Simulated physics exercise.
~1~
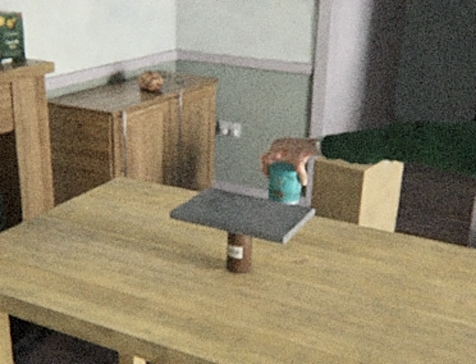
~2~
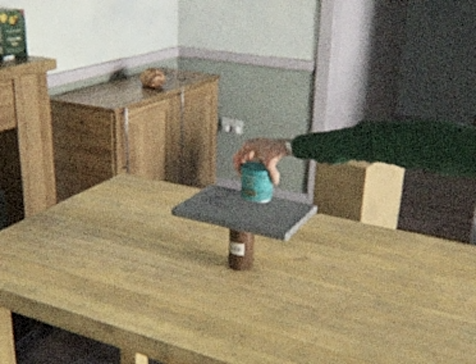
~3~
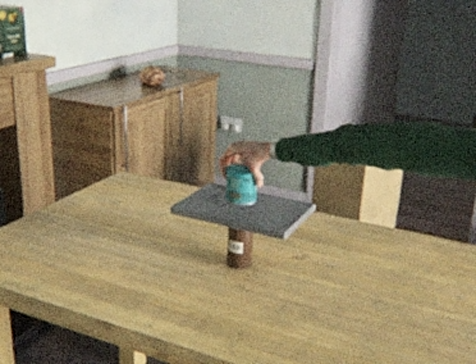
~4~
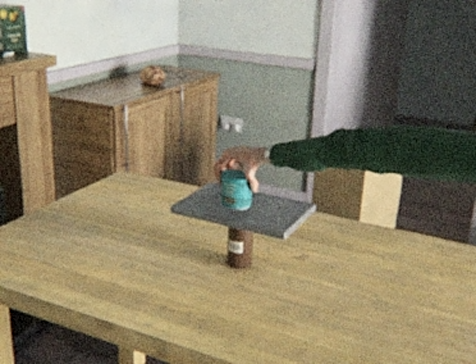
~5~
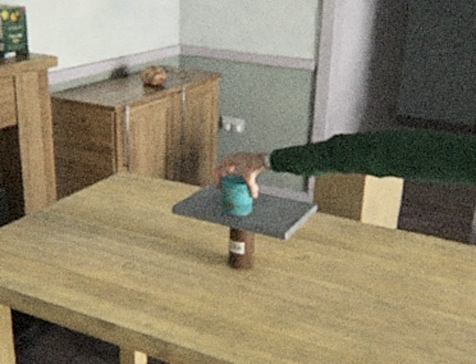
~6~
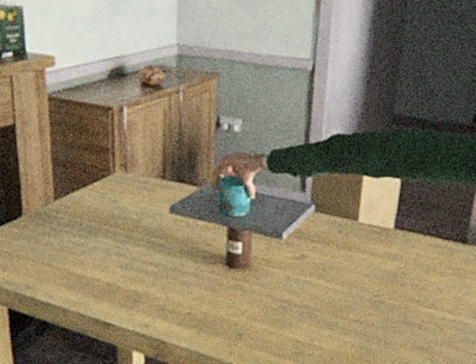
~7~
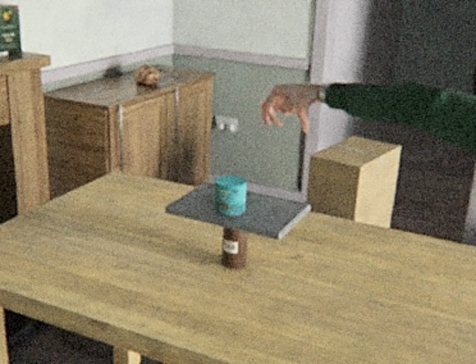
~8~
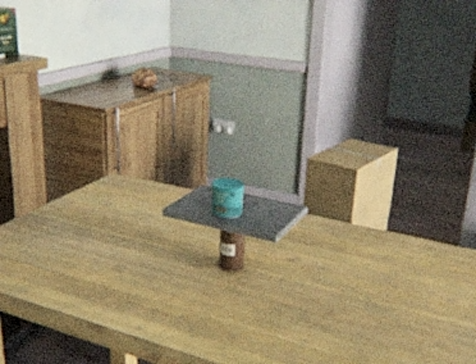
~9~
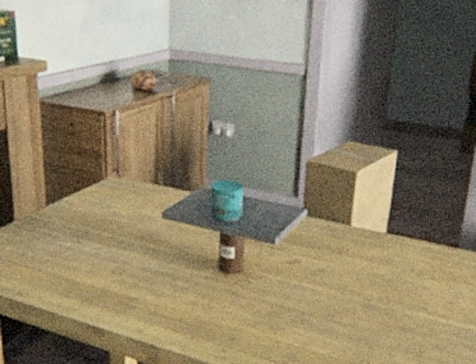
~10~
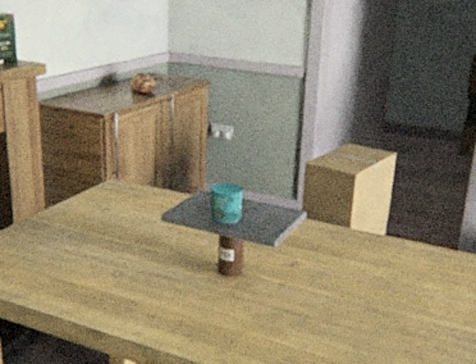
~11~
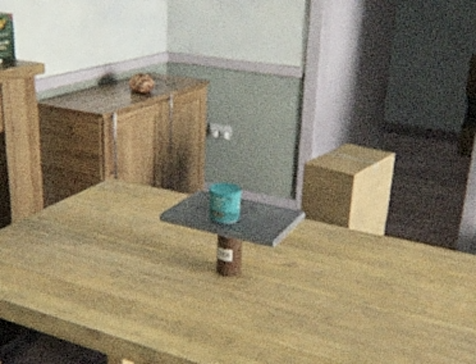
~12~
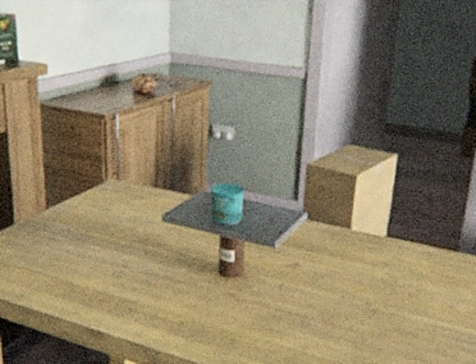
Hand setting a turquoise tin on a grey lid balanced atop a brown jar, then withdrawing, the stack staying upright.
